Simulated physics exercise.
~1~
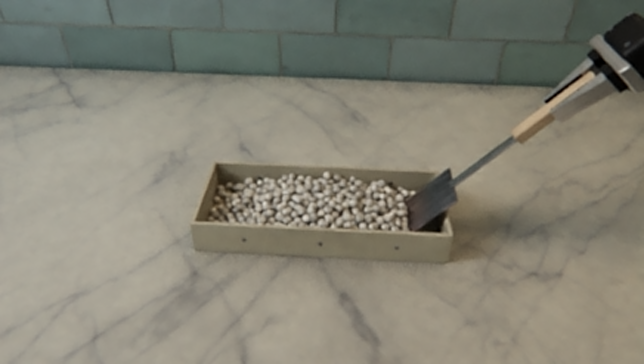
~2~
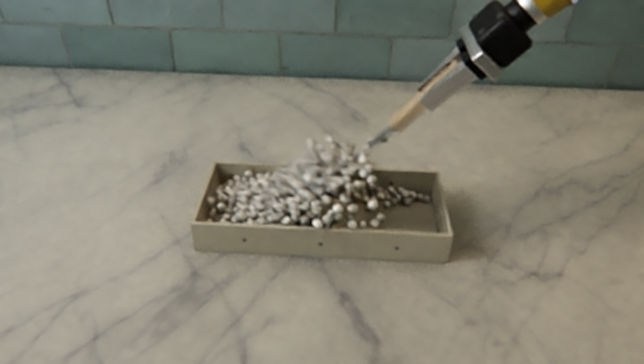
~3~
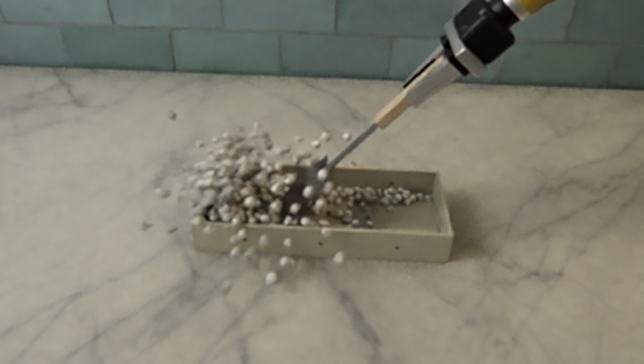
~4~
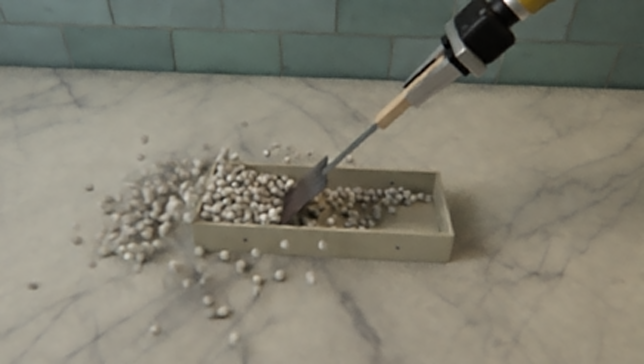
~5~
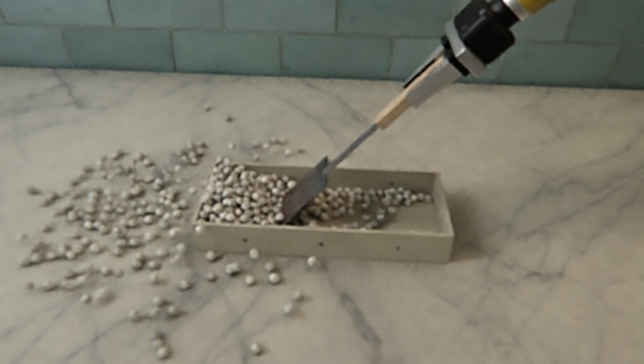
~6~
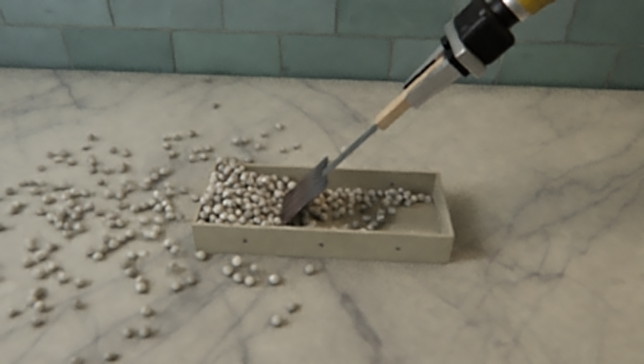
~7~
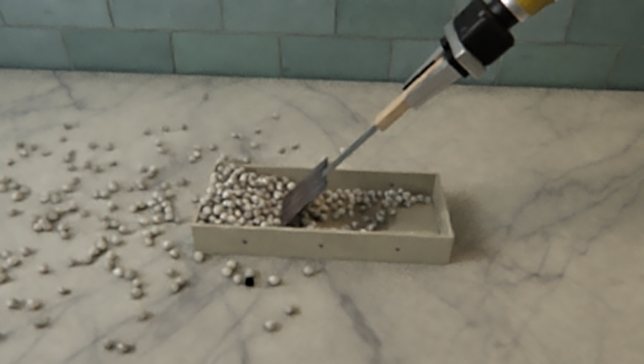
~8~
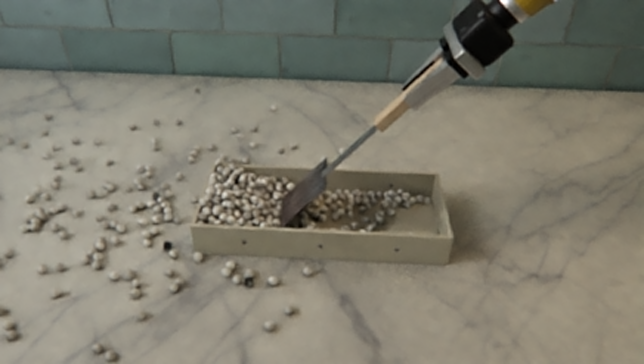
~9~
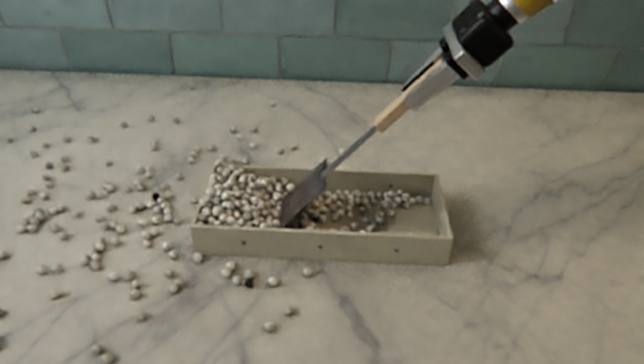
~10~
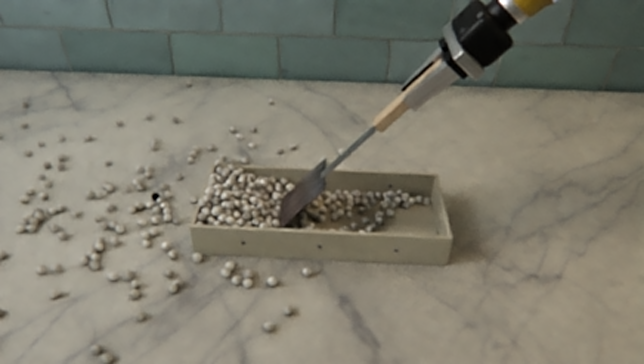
The clip opens on a shallow rectangular roasting tin full of small silvery beads, resting on a marble table top before green tiles, with a robot's turner dipped into its right end. The turner sweeps quickly left, piling the beads into a steep heap and clearing the right end. Beads then burst up and spill over the tin's left end and front edge. The turner halts near the middle as the spilled beads scatter and roll outward across the marble. Finally they settle, strewn mostly to the left, while many remain heaped in the tin against the still blade.
